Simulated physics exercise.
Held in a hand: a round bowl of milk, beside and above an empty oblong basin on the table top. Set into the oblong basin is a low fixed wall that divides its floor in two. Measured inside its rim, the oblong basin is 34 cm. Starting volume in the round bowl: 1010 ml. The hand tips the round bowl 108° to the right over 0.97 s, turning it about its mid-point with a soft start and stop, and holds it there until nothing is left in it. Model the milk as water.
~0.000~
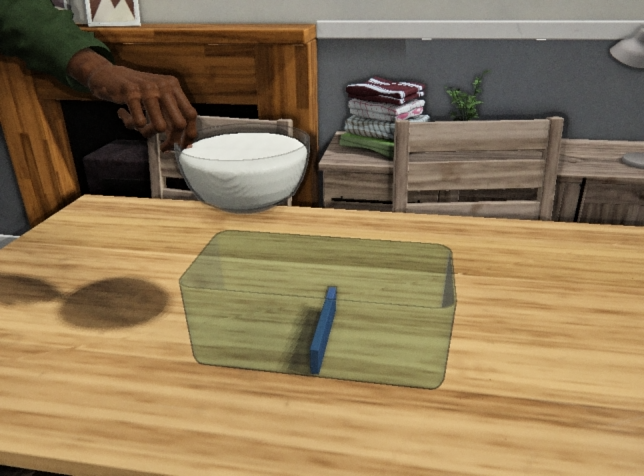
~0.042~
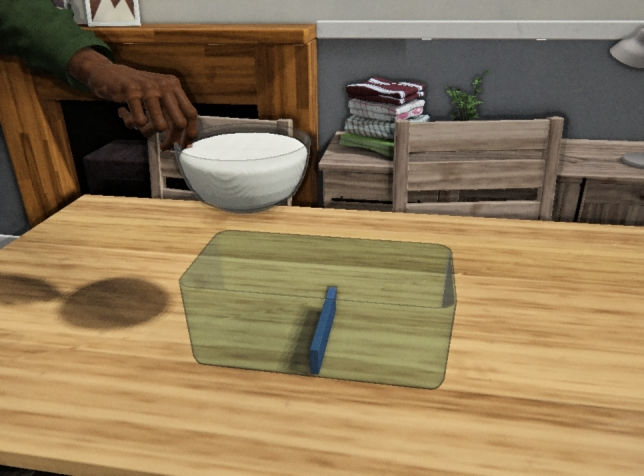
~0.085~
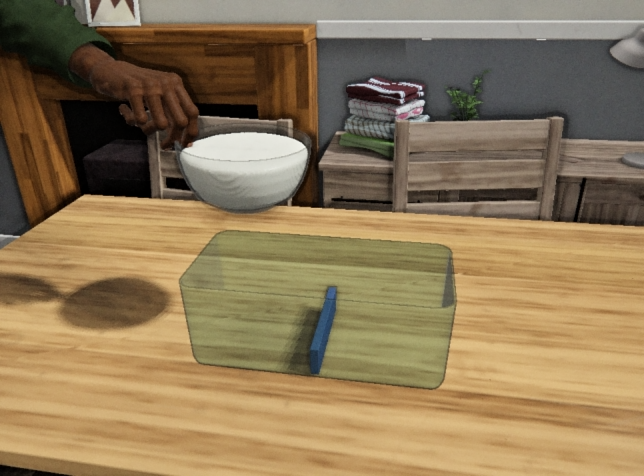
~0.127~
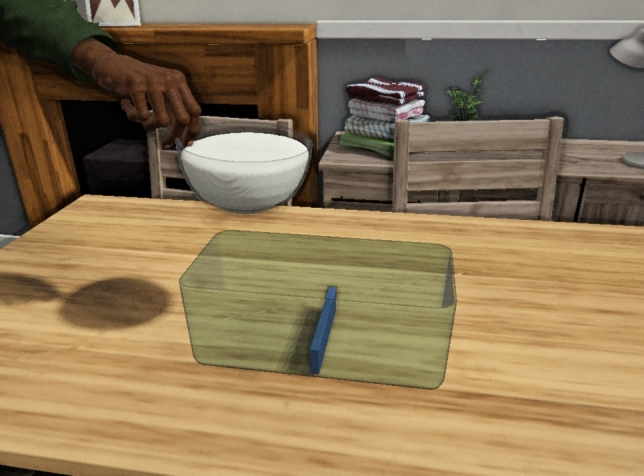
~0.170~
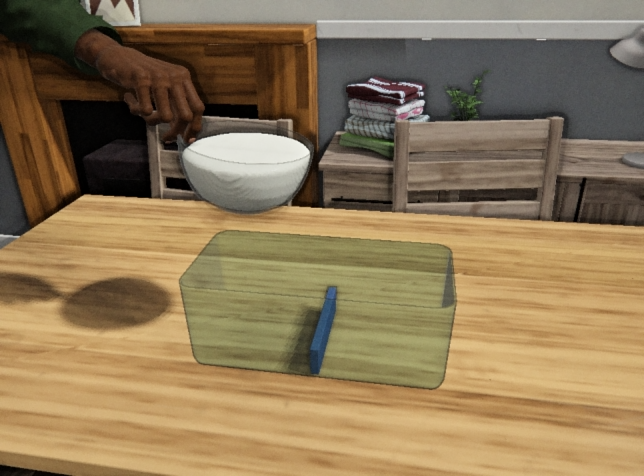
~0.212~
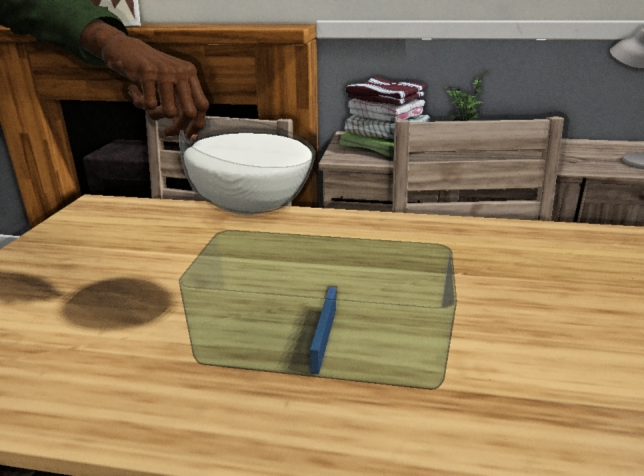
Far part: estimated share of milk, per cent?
79 per cent.
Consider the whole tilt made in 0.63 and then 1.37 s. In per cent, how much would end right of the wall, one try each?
65 in a hundred, followed by 80 in a hundred.
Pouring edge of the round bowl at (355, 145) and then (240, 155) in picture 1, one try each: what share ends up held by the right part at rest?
85 per cent first, 15 per cent second.
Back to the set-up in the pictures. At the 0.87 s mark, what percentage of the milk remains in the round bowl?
What remains is about 2 percent of it all.
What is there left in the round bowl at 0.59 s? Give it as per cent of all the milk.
Roughly 42 per cent.
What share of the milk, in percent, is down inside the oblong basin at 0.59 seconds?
Estimate - around 22 in a hundred parts.
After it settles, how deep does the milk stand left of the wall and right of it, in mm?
On the left it stands about 8 mm, on the right about 32 mm.
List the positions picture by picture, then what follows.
In the first picture, it leans 0°; its right rim is at (308, 144); the milk meets the walls at (186, 146) and (307, 151); the oblong basin's rim runs from (199, 256) to (453, 275); the wall's top is at (324, 317).
In the second picture, it leans 1°; its right rim is at (308, 145); the milk meets the walls at (186, 146) and (307, 152).
In the third picture, it leans 2°; its right rim is at (309, 147); the milk meets the walls at (187, 146) and (307, 153).
In the fourth picture, it leans 5°; its right rim is at (310, 150); the milk meets the walls at (188, 145) and (308, 154).
In the fifth picture, it leans 8°; its right rim is at (311, 154); the milk meets the walls at (189, 145) and (310, 155).
In the sixth picture, it leans 12°; its right rim is at (313, 159); the milk meets the walls at (191, 145) and (312, 155).
After 0.59 s the tilt is 72° and 42 per cent is still to pour, 0 is left of the wall and 21 right of it.
After 0.87 s the tilt is 105° and 2 per cent is still to pour, 15 is left of the wall and 78 right of it.
After 1.16 s the tilt is 108° and 0 per cent is still to pour, 19 is left of the wall and 80 right of it.
After 1.47 s the tilt is 108° and 0 per cent is still to pour, 21 is left of the wall and 79 right of it.
In the end 21 per cent lies left of the wall, 79 right of it and 1 outside.
